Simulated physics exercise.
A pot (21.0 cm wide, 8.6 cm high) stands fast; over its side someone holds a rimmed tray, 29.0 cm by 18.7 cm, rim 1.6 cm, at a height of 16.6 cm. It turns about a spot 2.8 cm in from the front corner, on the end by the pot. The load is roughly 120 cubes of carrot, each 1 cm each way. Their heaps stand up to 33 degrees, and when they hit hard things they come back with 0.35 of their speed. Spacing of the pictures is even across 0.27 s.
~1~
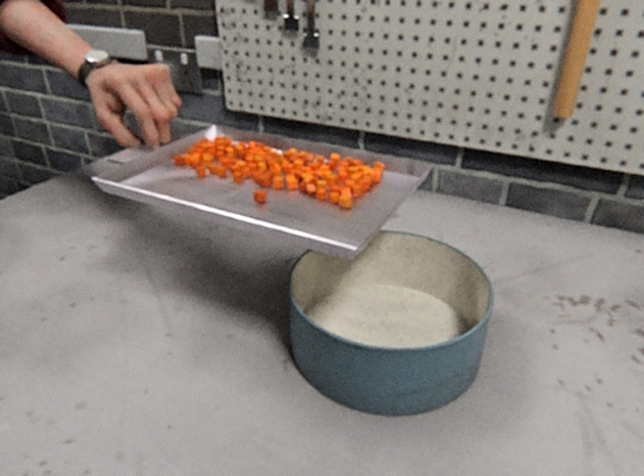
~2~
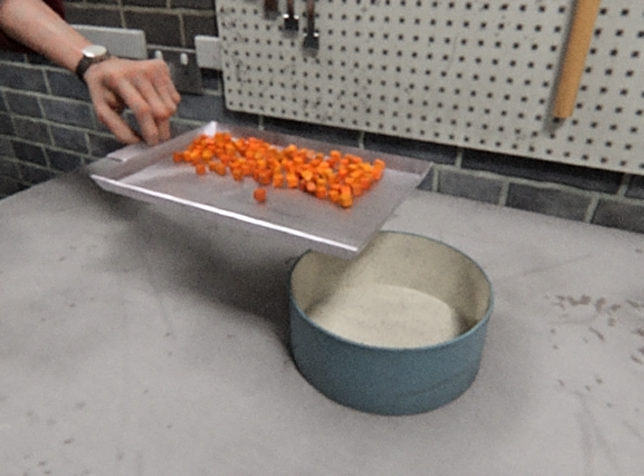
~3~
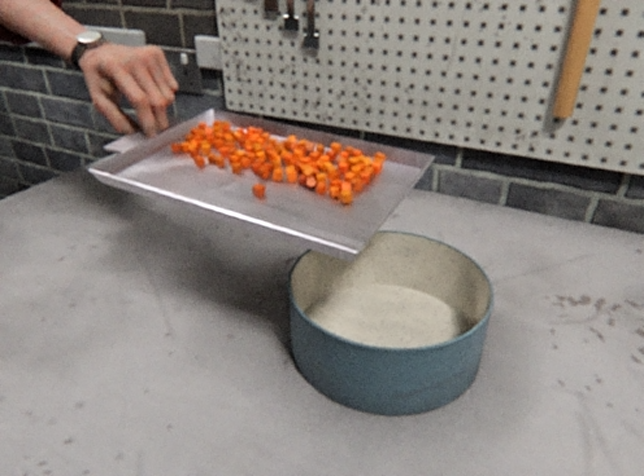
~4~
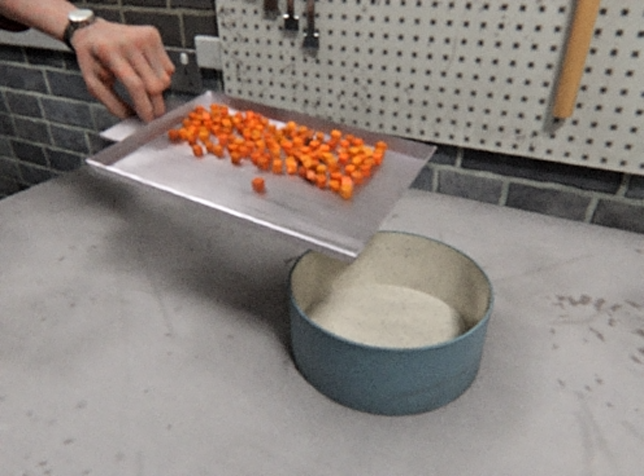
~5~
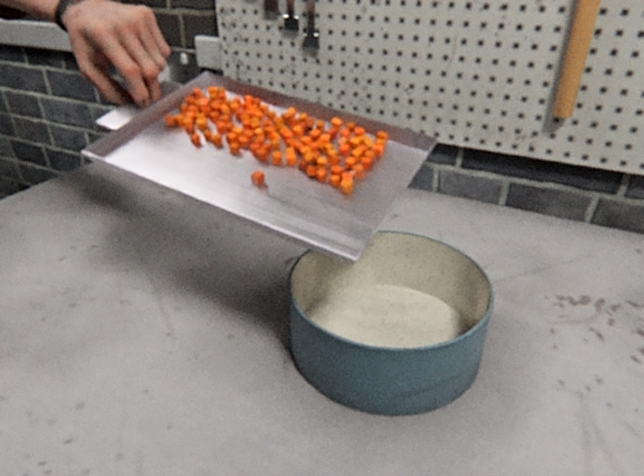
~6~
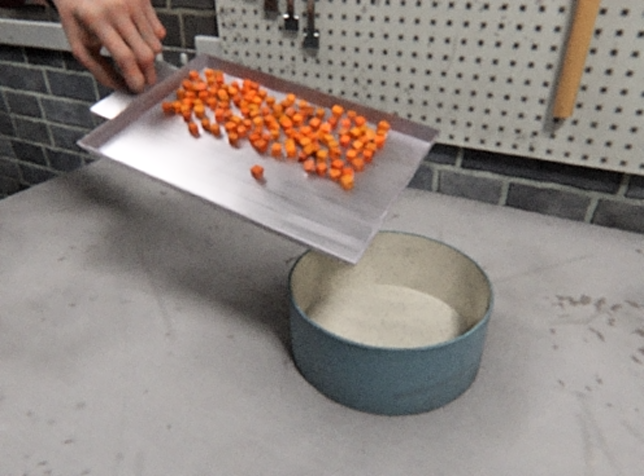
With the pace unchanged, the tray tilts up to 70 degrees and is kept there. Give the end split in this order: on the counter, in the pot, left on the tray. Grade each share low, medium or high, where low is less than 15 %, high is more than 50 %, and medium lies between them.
Shares - counter: High, pot: Low, tray: Low.
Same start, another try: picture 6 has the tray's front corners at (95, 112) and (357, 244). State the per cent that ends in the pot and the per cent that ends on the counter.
Pot 45; counter 20.
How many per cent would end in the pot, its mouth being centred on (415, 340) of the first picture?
Estimate: ~ 70 %.
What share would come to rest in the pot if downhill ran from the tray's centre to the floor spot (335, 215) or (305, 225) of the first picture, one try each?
The share comes to about 35 in a hundred, then about 10 in a hundred.
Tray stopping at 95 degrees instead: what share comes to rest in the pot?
Around 5 in a hundred.
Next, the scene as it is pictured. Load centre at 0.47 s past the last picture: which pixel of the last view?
The load's centre is near (279, 211) at that time.
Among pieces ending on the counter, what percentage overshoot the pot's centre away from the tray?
80 per cent.
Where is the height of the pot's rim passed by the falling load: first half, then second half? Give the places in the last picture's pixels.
Around (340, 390), then around (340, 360).
Then, 0.28 s after the last picture, tilt 44 degrees; the tray holds 100 %, the pot 0 %.
Then, 0.47 s after the last picture, tilt 62 degrees; the tray holds 90 %, the pot 0 %.
Then, 0.77 s after the last picture, tilt 70 degrees; the tray holds 15 %, the pot 0 %.
In the end, counter 95 %, pot 0 %, tray 5 %.
